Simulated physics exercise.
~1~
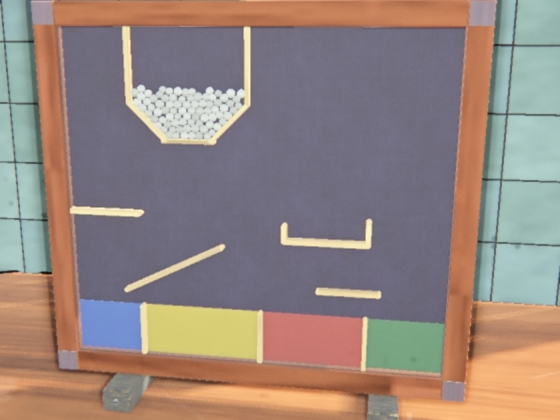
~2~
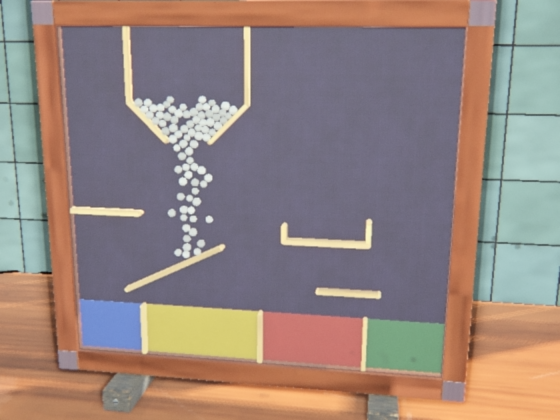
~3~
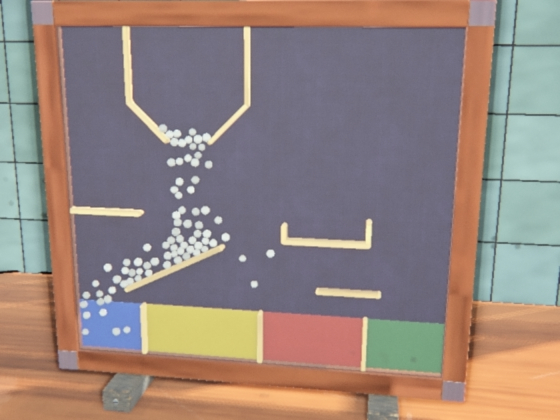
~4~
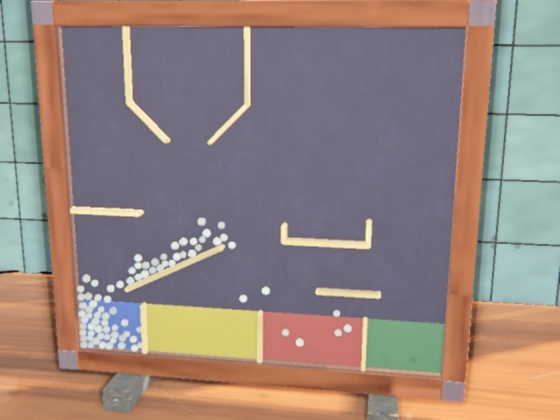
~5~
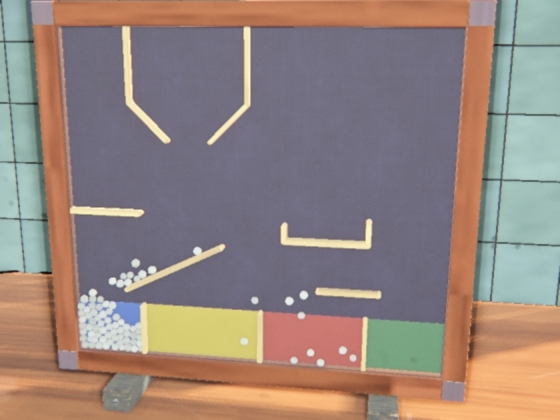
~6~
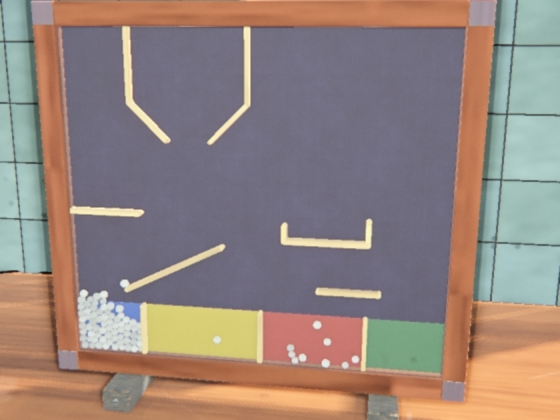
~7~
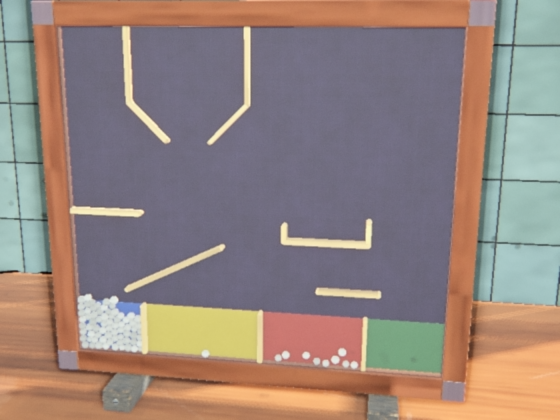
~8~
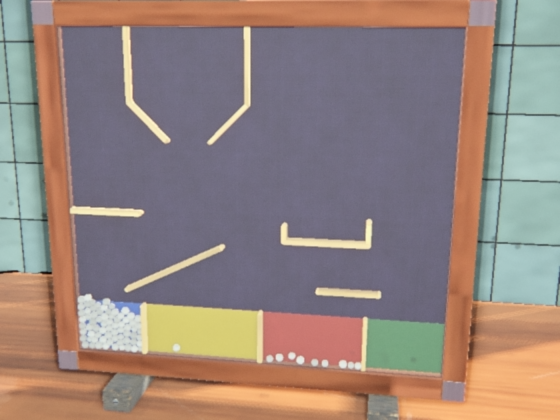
White beads pouring from a hopper onto a slanted ledge, most sliding left into the blue bin, some bouncing into red.
